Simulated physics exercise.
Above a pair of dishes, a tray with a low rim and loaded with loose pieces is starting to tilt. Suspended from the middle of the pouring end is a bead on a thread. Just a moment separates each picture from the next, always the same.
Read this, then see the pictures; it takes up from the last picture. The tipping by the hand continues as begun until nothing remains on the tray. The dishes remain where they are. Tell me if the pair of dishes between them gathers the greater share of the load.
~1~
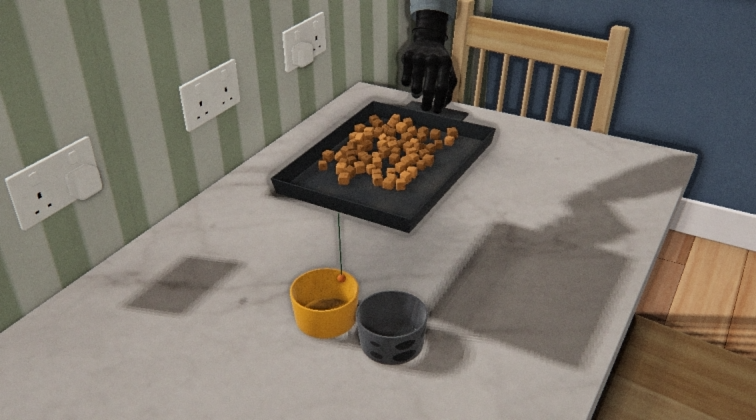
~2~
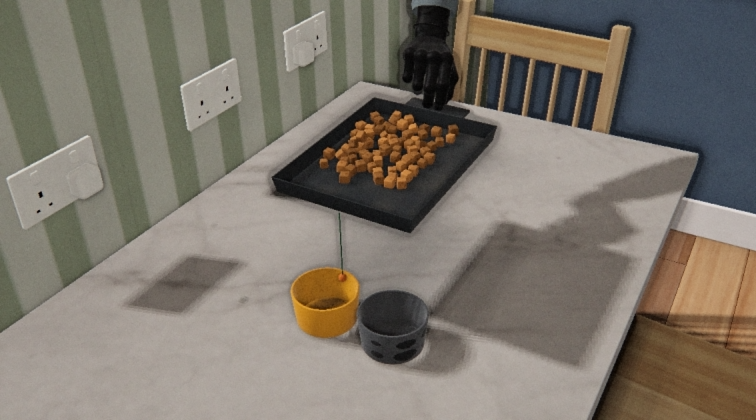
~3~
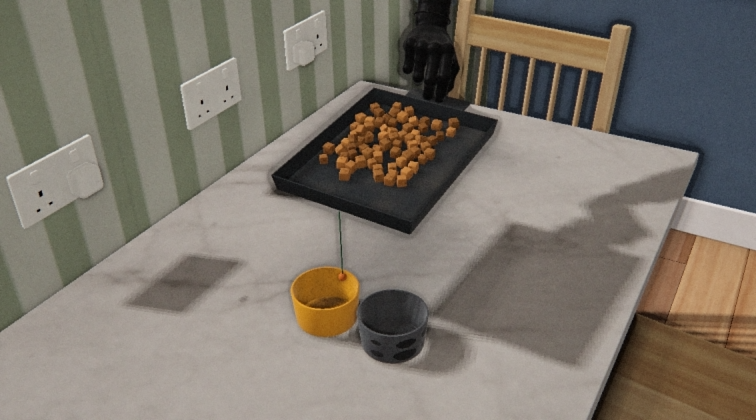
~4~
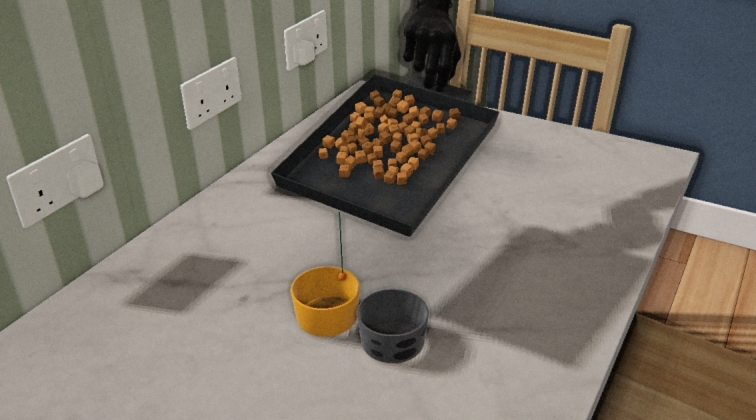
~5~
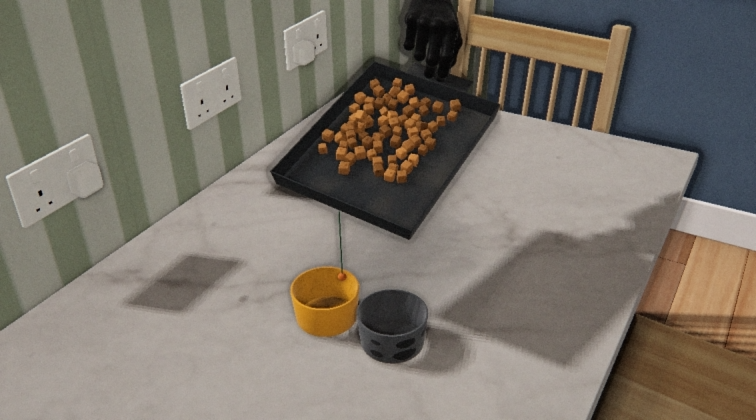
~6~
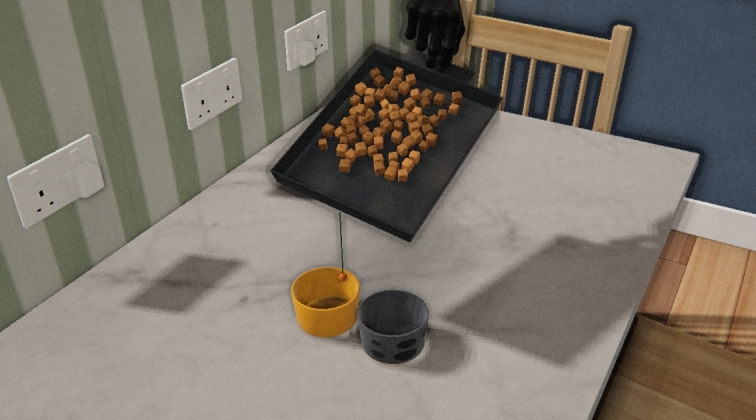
They do.
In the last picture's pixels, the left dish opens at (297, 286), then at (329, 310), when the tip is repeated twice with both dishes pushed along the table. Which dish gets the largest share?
The first time it's the right member, the second time the right member.
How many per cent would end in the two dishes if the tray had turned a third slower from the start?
Near 70 in a hundred.
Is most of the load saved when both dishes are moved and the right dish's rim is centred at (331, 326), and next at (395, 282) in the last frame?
Short of half, then short of half.
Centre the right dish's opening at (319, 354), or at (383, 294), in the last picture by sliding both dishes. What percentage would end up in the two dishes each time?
In the first position around 0 percent, in the second around 40 percent.
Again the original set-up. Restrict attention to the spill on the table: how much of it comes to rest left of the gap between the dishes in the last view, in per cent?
Estimate: About 50 percent.
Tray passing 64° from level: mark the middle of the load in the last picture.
Near (398, 209).
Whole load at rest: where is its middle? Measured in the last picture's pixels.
I'd put the middle somewhere around (391, 339).
Soon after the last picture, tray tipped steeply; nearly all on the tray; a small part in the air.
A little later, tray tipped past a quarter turn; about a third on the tray; about a third in the right dish; about a quarter outside both; a small part in the air.
Later still, tray tipped past a quarter turn; about two thirds in the right dish; about a quarter outside both.
At rest, tray tipped past a quarter turn; about two thirds in the right dish; none in the left dish; about a quarter outside both.
